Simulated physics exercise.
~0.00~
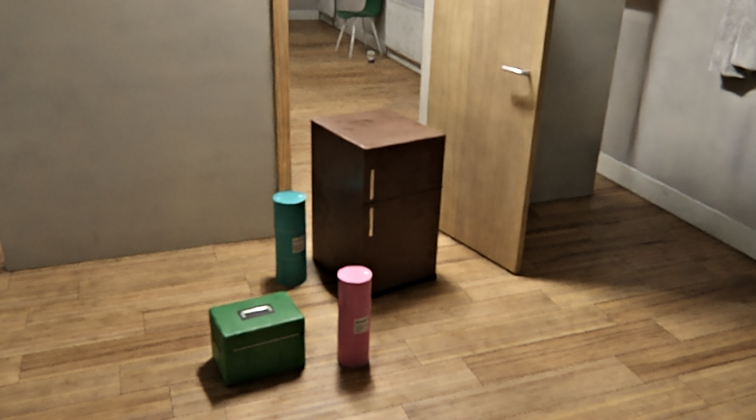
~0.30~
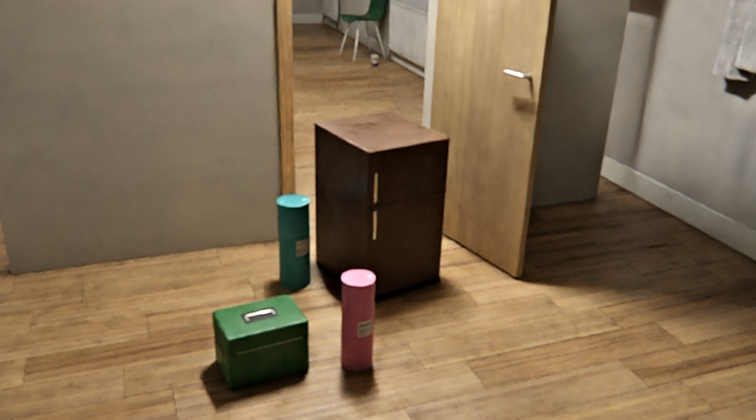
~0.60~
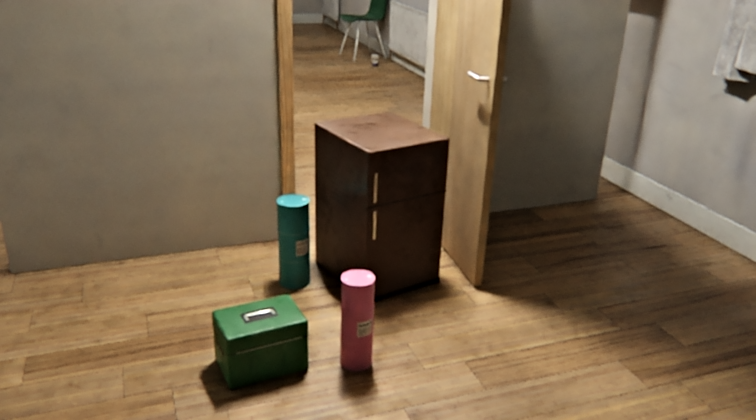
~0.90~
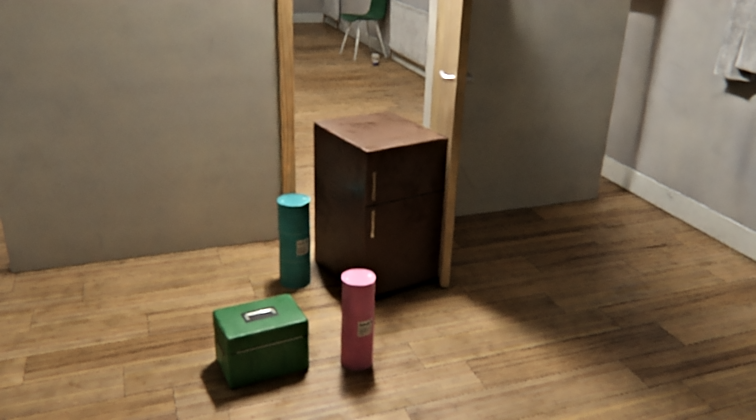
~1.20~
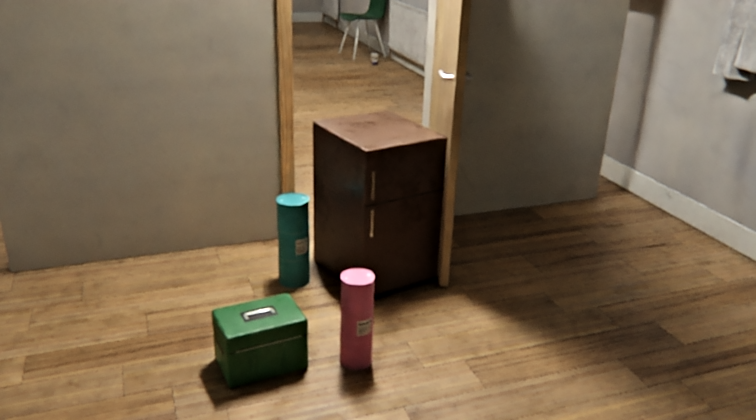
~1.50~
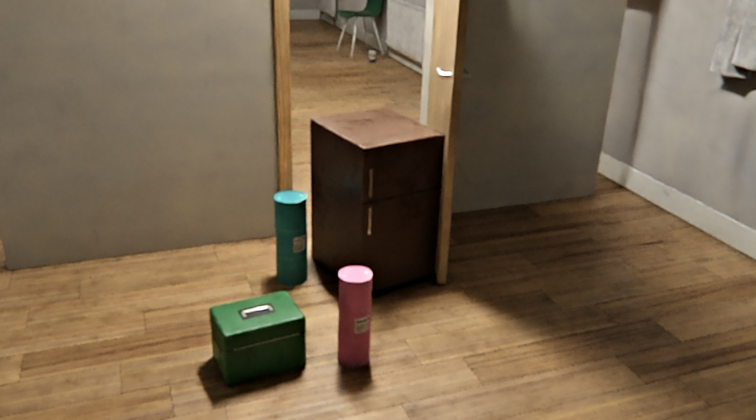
The clip shows an open wooden door beside a brown cabinet-like appliance, with a turquoise canister, a pink canister and a green toolbox nearby. The door swings left toward the appliance, then stops beside it, still open, while the other objects stay in place.
